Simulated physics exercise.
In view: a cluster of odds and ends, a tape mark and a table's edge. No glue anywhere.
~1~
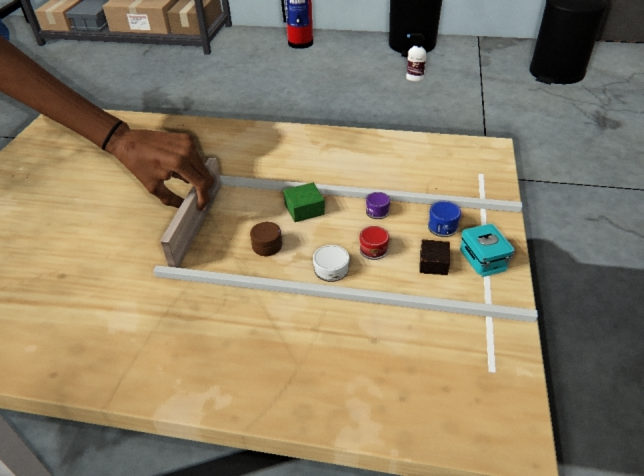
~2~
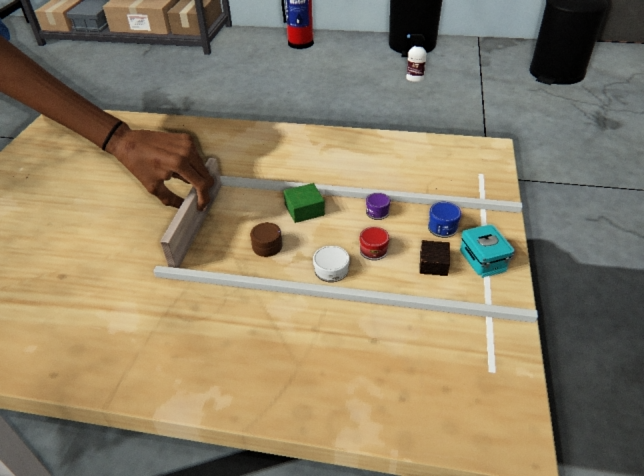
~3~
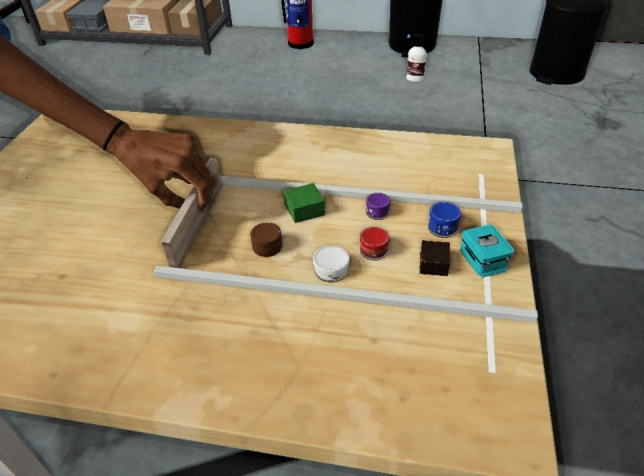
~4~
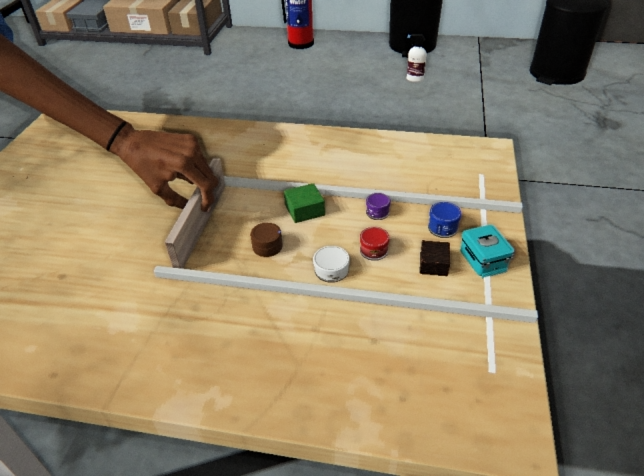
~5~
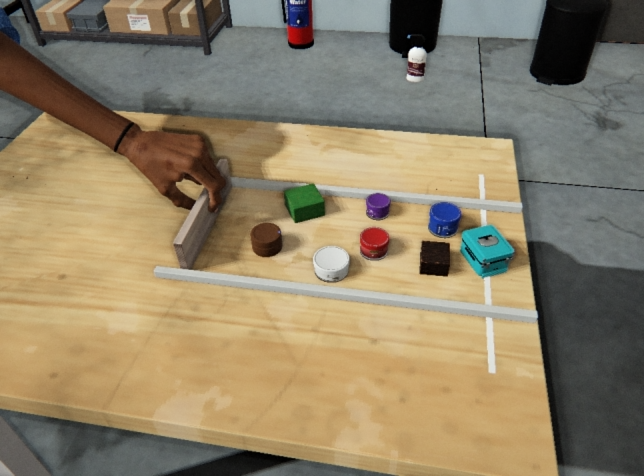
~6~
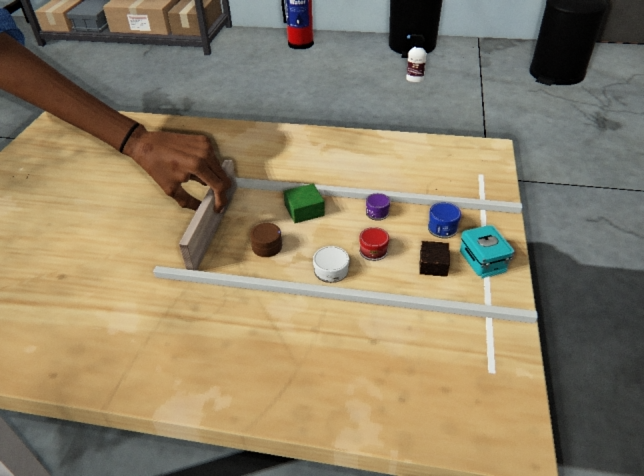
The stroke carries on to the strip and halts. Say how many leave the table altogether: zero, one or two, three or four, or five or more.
In the end the number that fall off is three or four.
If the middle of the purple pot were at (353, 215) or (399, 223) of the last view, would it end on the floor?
In turn it comes down; comes down.
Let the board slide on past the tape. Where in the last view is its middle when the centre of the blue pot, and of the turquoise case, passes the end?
At (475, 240) for the blue pot; at (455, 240) for the turquoise case.
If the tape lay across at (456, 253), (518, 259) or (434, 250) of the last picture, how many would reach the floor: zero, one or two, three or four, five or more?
For each place: Zero; five or more; not one.
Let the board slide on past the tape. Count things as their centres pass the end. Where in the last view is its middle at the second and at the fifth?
About (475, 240), then (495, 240).
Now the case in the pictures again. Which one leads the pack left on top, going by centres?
The red pot ends nearest.
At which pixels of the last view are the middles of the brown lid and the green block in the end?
About (504, 266), and the other about (503, 228).
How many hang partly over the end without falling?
That would be 1.
Soon after, none off yet; turquoise case at rest near (485, 251); blue pot at rest near (444, 220); black block at rest near (435, 258).
After that, none off yet; turquoise case displaced a little near (508, 250); blue pot displaced about its own width near (488, 227); black block displaced about its own width near (481, 274).
In the end, the number that fall off is three or four; gone, purple pot, black block, blue pot and turquoise case.
